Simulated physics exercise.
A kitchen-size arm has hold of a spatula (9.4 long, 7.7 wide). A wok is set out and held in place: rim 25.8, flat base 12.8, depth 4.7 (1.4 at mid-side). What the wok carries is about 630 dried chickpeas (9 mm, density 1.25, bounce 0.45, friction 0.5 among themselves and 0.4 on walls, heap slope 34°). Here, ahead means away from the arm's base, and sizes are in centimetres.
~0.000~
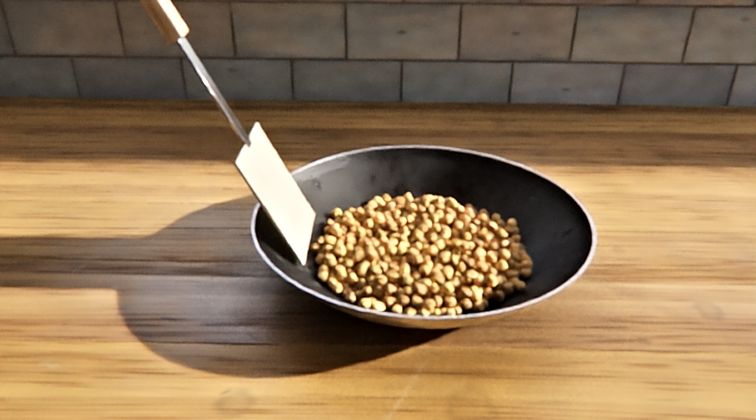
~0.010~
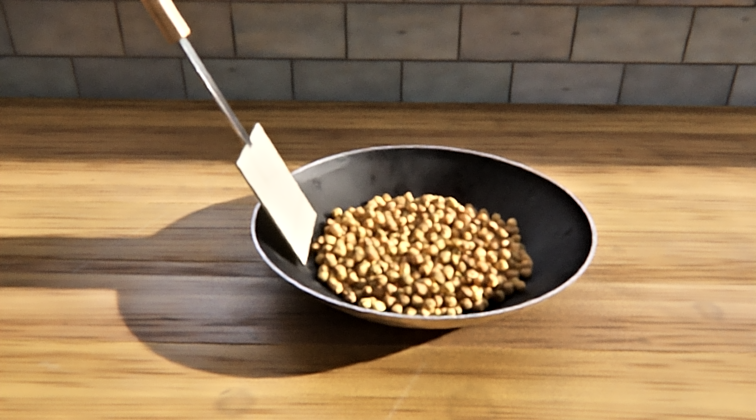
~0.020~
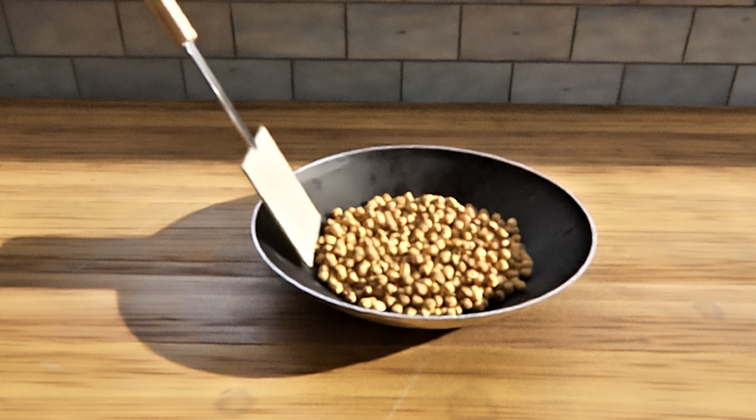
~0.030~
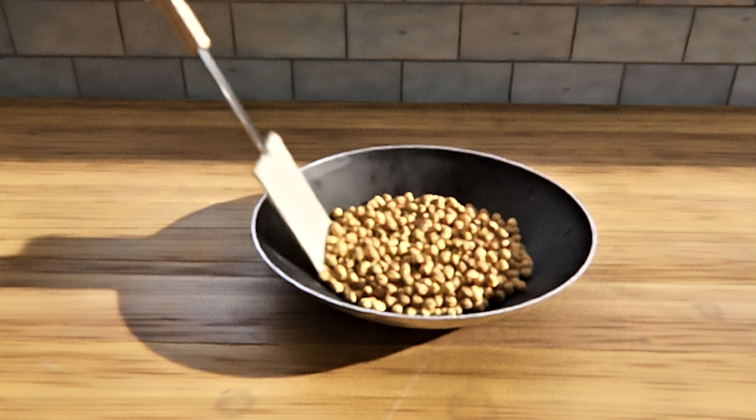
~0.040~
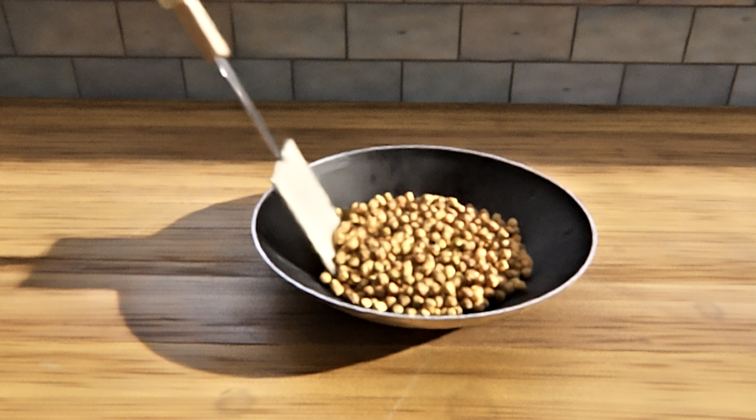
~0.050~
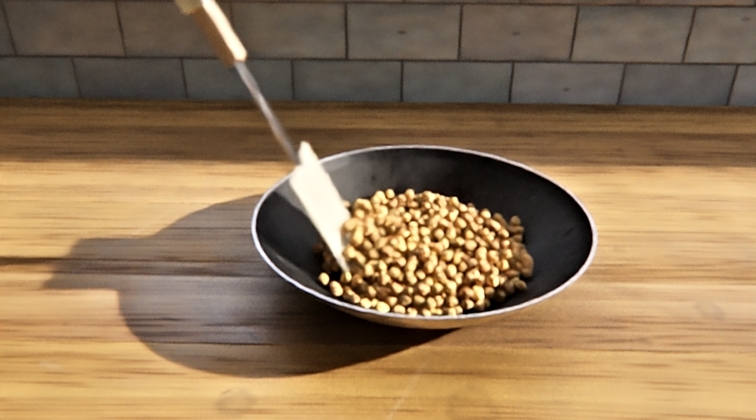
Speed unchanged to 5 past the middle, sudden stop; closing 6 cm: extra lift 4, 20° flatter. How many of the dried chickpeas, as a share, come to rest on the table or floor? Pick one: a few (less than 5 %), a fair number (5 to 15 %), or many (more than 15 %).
A fair number, 5 to 15 %.
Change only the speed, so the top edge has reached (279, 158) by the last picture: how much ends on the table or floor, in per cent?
Expect about 0 per cent there.
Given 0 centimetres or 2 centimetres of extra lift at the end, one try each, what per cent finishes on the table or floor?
About 0 and 5 per cent.
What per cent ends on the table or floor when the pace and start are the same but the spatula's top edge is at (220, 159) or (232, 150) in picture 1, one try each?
First try roughly 15 percent, second try roughly 10 percent.
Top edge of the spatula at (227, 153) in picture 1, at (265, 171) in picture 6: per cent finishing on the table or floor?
It works out to about 5 %, more or less.
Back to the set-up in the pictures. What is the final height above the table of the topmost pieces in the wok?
Roughly 4.5 centimetres.
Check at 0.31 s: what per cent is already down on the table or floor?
It comes to some 10 in a hundred.
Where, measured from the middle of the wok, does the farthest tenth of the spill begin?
About 75 cm from the centre.
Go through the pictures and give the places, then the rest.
The spatula top edge at (246, 141), sloping 63°; upper third of the load around (426, 245), from x 315 to 525, top at y 200; 628 in the wok, in the first picture.
The spatula top edge at (247, 142), sloping 63°; upper third of the load around (426, 245), from x 315 to 525, top at y 200, in the second picture.
The spatula top edge at (252, 145), sloping 63°; upper third of the load around (426, 245), from x 315 to 530, top at y 200, in the third picture.
The spatula top edge at (265, 151), sloping 63°; upper third of the load around (427, 245), from x 315 to 530, top at y 200, in the fourth picture.
The spatula top edge at (281, 158), sloping 63°; upper third of the load around (422, 244), from x 315 to 530, top at y 200, in the fifth picture.
The spatula top edge at (298, 162), sloping 63°; upper third of the load around (420, 239), from x 320 to 530, top at y 195; 628 in the wok, in the sixth picture.
After 0.07 s, sloping 63°, highest piece 7 above the table; 628 in the wok.
After 0.10 s, sloping 56°, highest piece 9 above the table; 628 in the wok.
After 0.31 s, sloping 43°, highest piece 12 above the table; 562 in the wok, 58 on the table or floor, 8 on the blade or in flight.
After 1.36 s, sloping 43°, highest piece 4 above the table; 562 in the wok, 66 on the table or floor.
In the end, 562 in the wok, 66 on the table or floor. That is 11 % on the table or floor.
